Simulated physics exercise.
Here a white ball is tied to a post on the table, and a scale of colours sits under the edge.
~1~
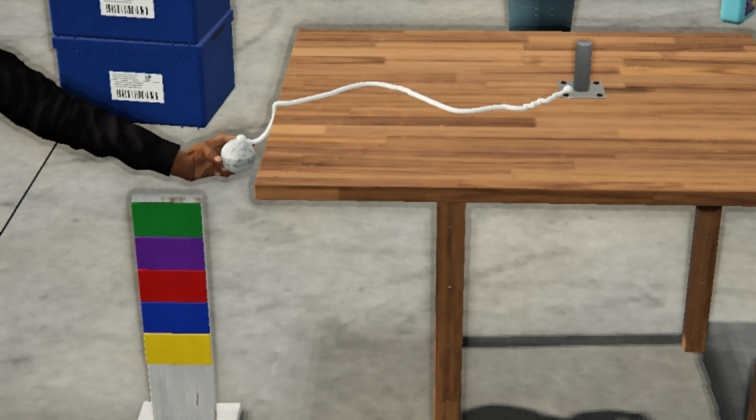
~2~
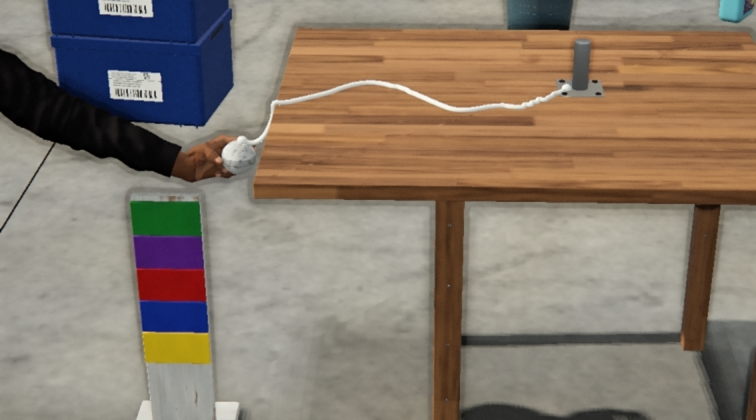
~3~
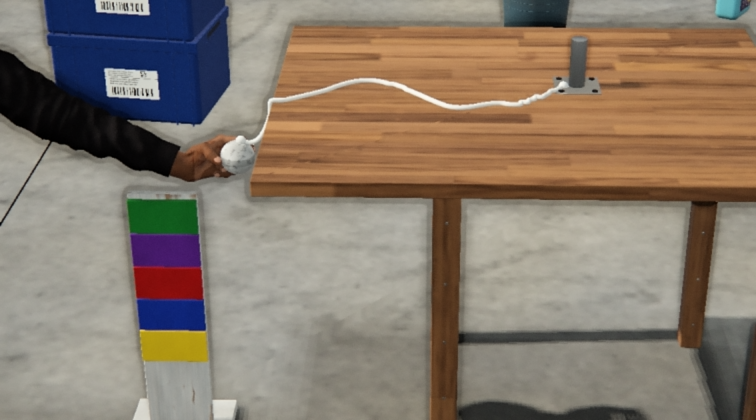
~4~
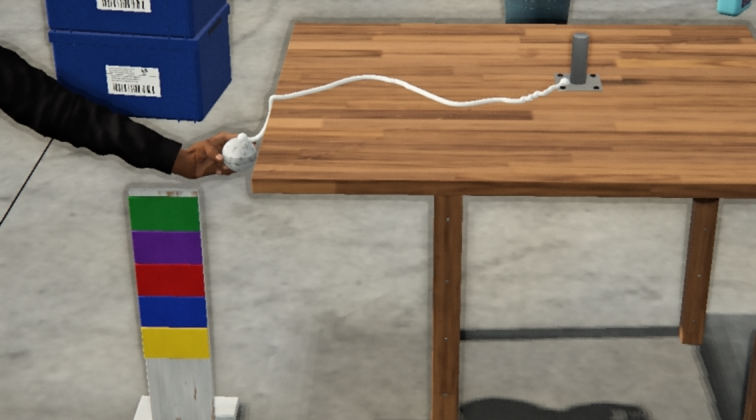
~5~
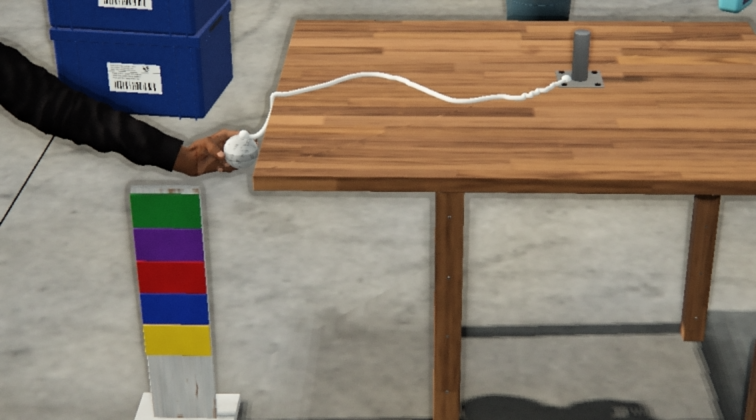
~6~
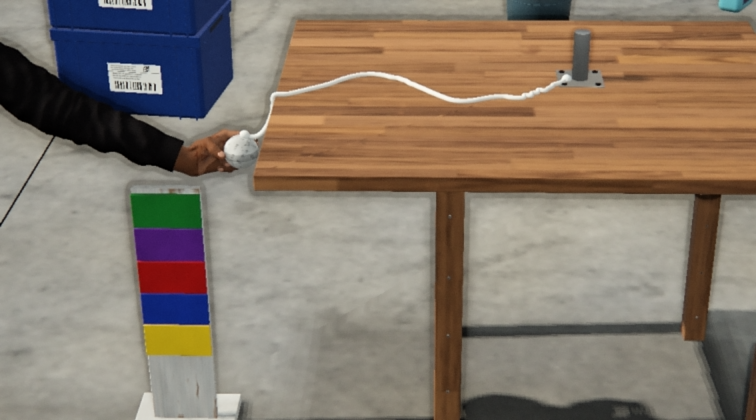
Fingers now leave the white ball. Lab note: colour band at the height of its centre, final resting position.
Centre at rest: Purple band.
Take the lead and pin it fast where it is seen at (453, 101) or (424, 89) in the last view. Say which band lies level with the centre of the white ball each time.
First try green, second try green.
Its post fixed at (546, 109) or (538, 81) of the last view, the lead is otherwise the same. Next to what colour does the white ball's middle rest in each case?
Result 1: Red. Result 2: Red.
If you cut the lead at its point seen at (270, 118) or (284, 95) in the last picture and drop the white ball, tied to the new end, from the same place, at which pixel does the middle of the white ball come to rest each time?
(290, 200) and (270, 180).
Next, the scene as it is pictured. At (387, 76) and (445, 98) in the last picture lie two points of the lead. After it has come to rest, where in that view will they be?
(325, 91) and (407, 87), roughly.
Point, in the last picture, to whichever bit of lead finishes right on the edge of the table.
The point sits close to (342, 80).
A little later, ball near (256, 239); level with purple.
Next, ball near (310, 230); level with purple.
Later still, ball near (274, 240); level with purple.
When it is over, ball near (277, 240); level with purple. Its centre hangs level with the purple band.
